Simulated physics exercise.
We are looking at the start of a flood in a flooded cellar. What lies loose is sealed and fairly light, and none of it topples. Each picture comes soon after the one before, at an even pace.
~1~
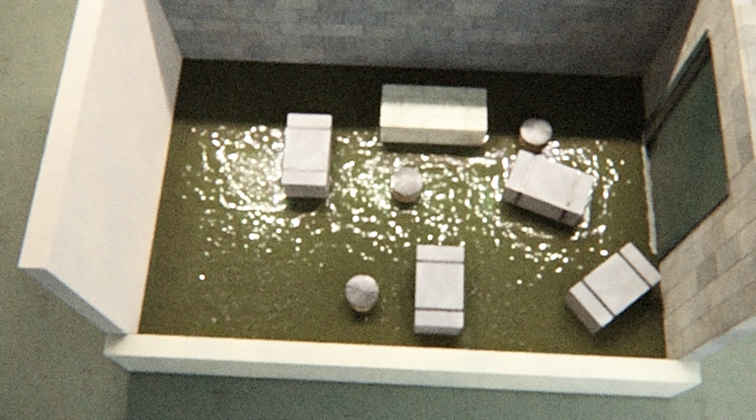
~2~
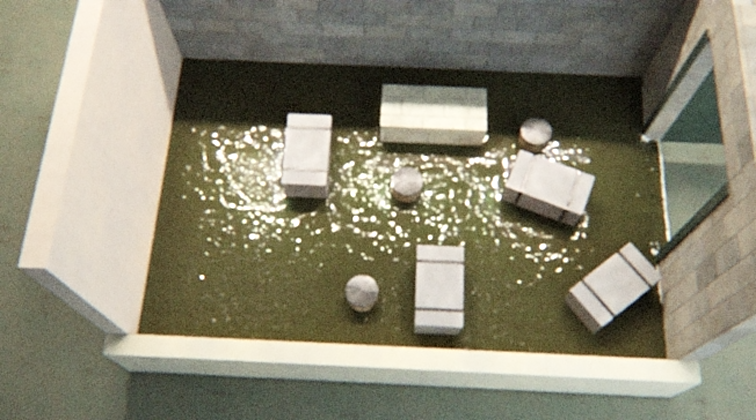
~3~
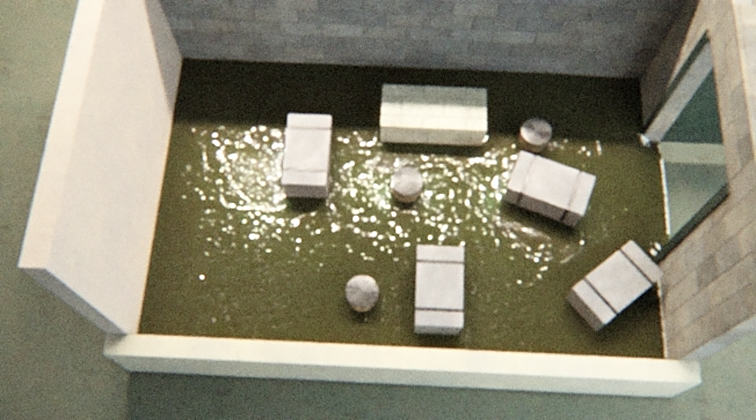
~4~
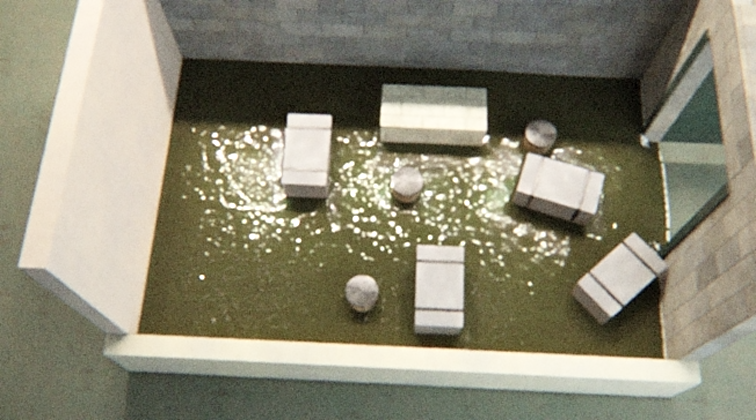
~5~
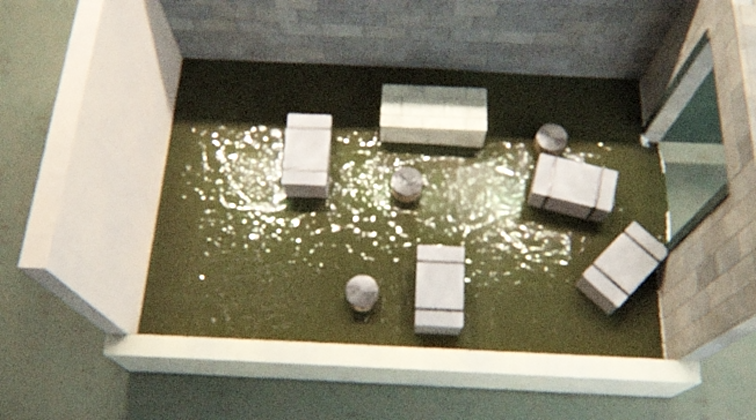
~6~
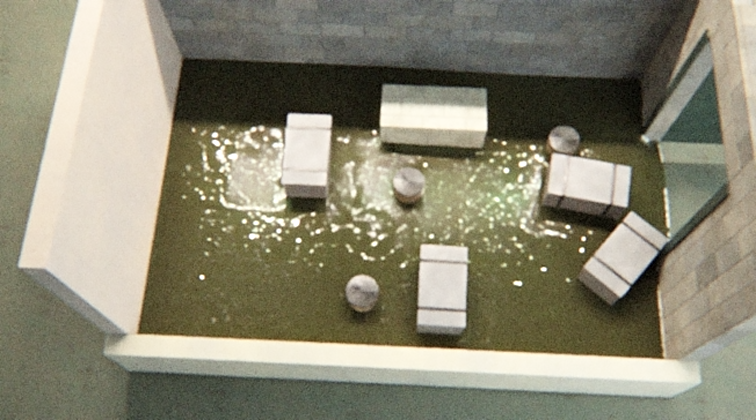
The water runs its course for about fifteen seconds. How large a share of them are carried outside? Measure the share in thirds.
My prediction is the high band.
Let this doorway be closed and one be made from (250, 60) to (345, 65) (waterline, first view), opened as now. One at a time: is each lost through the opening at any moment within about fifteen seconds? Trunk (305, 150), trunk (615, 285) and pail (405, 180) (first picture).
Item one: Leaves; item two: Remains; item three: Leaves.
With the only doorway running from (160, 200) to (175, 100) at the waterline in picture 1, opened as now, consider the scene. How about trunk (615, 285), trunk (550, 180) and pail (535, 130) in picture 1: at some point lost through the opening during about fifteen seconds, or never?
Taking them as listed: Never leaves, never leaves, never leaves.
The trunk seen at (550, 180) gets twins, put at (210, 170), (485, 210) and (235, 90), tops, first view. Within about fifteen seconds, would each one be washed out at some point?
Okay, one at a time: Does not get out, next gets out, last does not get out.
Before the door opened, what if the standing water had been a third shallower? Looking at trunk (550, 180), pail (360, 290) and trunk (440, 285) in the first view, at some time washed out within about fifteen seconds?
For the three, in the order given: Leaves the room, remains in the room and leaves the room.
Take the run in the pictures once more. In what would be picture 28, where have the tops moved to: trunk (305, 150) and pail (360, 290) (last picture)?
About (425, 171) and (527, 283).
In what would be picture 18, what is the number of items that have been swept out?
My count is 3.
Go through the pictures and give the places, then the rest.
A trunk at (550, 182) floats; a trunk at (616, 284), afloat; 0 of 7 have shifted, in the first picture.
A trunk at (550, 182), afloat; a trunk at (616, 284), afloat; 0 of 7 have shifted, in the second picture.
A trunk at (552, 182), afloat; a trunk at (619, 281), afloat, close to its start; 0 of 7 have shifted, in the third picture.
A trunk at (561, 183) floats, close to its start; a trunk at (623, 274) floats, close to its start; 3 of 7 have shifted, in the fourth picture.
A trunk at (575, 182) floats, close to its start; a trunk at (626, 263) floats, close to its start; 3 of 7 have shifted, in the fifth picture.
A trunk at (590, 180), afloat, a stride from its start; a trunk at (627, 253) floats, a stride from its start; 3 of 7 have shifted, in the sixth picture.
A moment on, 0 of 7 are out; 7 afloat.
Next, 3 of 7 are out; 4 afloat.
Later, 5 of 7 are out; 2 afloat.
In the end, 5 of 7 are out; 2 afloat.
